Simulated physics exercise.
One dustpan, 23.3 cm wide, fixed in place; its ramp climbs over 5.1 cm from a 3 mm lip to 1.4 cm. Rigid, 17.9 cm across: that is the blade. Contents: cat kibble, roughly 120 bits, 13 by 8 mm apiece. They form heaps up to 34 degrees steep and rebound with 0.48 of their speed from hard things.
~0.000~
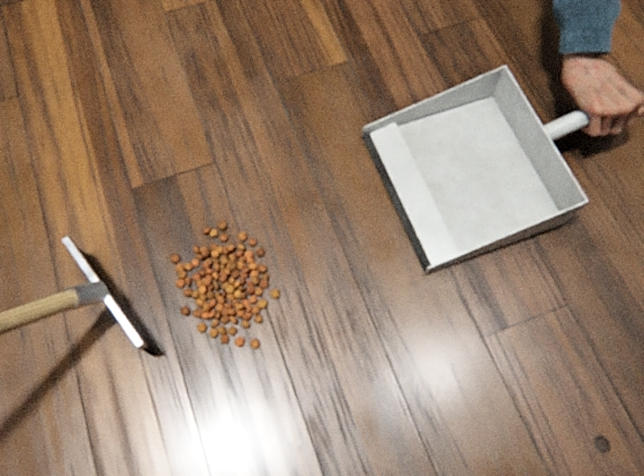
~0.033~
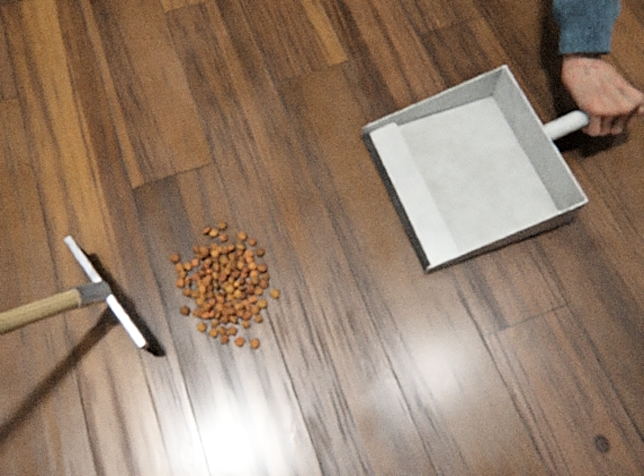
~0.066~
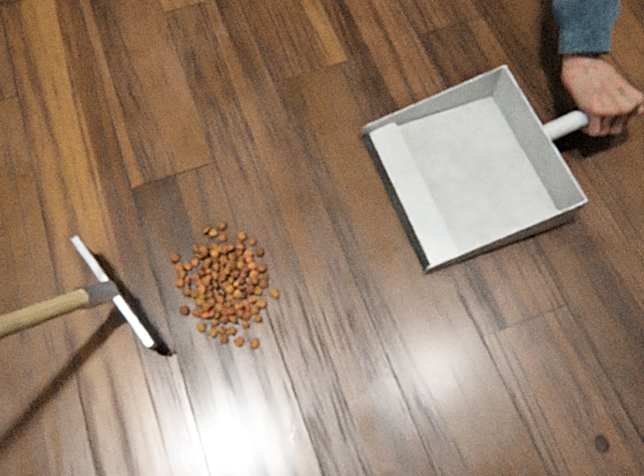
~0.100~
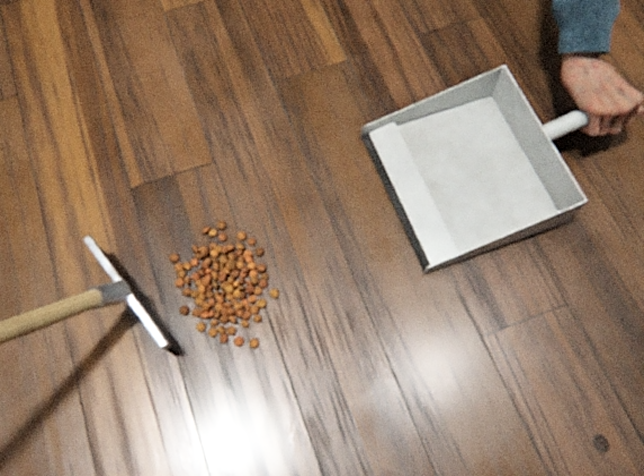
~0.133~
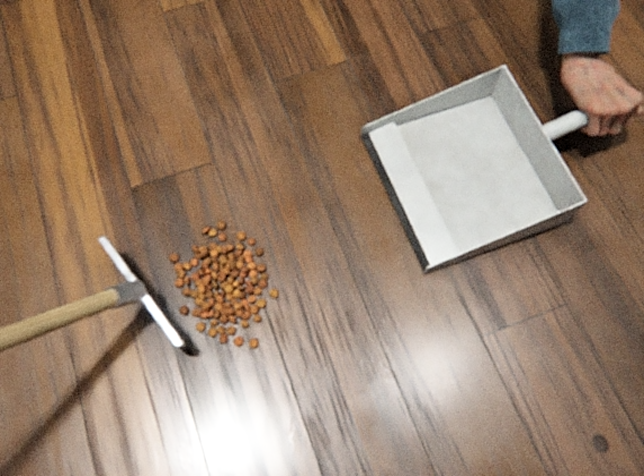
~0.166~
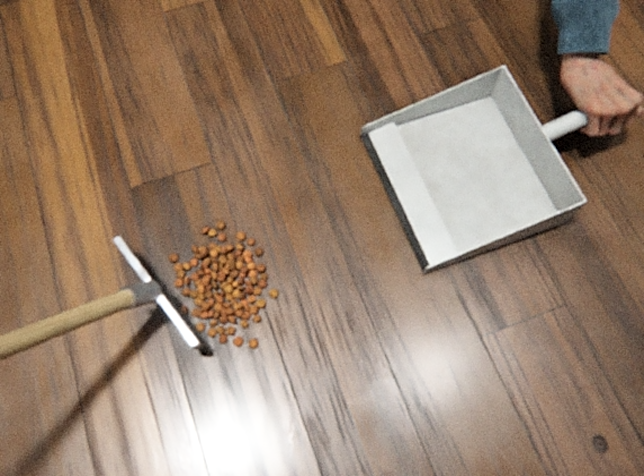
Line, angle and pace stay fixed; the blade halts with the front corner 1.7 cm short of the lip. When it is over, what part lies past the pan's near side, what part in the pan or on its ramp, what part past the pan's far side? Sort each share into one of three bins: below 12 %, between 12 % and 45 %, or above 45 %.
Near side: Between 12 % and 45 %; pan: Below 12 %; far side: Below 12 %.
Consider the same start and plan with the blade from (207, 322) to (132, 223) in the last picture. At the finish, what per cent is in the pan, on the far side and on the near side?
You'd see pan at 10, far at 0 and near at 10.
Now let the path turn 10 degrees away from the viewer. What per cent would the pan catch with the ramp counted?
0 per cent.
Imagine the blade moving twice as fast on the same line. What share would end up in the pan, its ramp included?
I'd put it at roughly 5 per cent.
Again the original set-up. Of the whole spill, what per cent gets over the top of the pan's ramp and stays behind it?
Estimate: Near 0 per cent of all.
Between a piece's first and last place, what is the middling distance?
The figure is about 16 cm.
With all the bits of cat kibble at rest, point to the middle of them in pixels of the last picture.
(340, 237) or so.
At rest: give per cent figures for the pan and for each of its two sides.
Near side 15, pan 0, far side 0.
After 0.43 s, middle of the blade 20 cm from the lip; 0 % over the lip, far side 0 %, near side 10 %.
After 0.61 s, middle of the blade 10 cm from the lip; 0 % over the lip, far side 0 %, near side 15 %.
After 0.91 s, middle of the blade 5 cm from the lip; 0 % over the lip, far side 0 %, near side 15 %.
In the end, at 1.2 s, near side 15 %, pan 0 %, far side 0 %, in front of the lip or behind the blade 80 %.
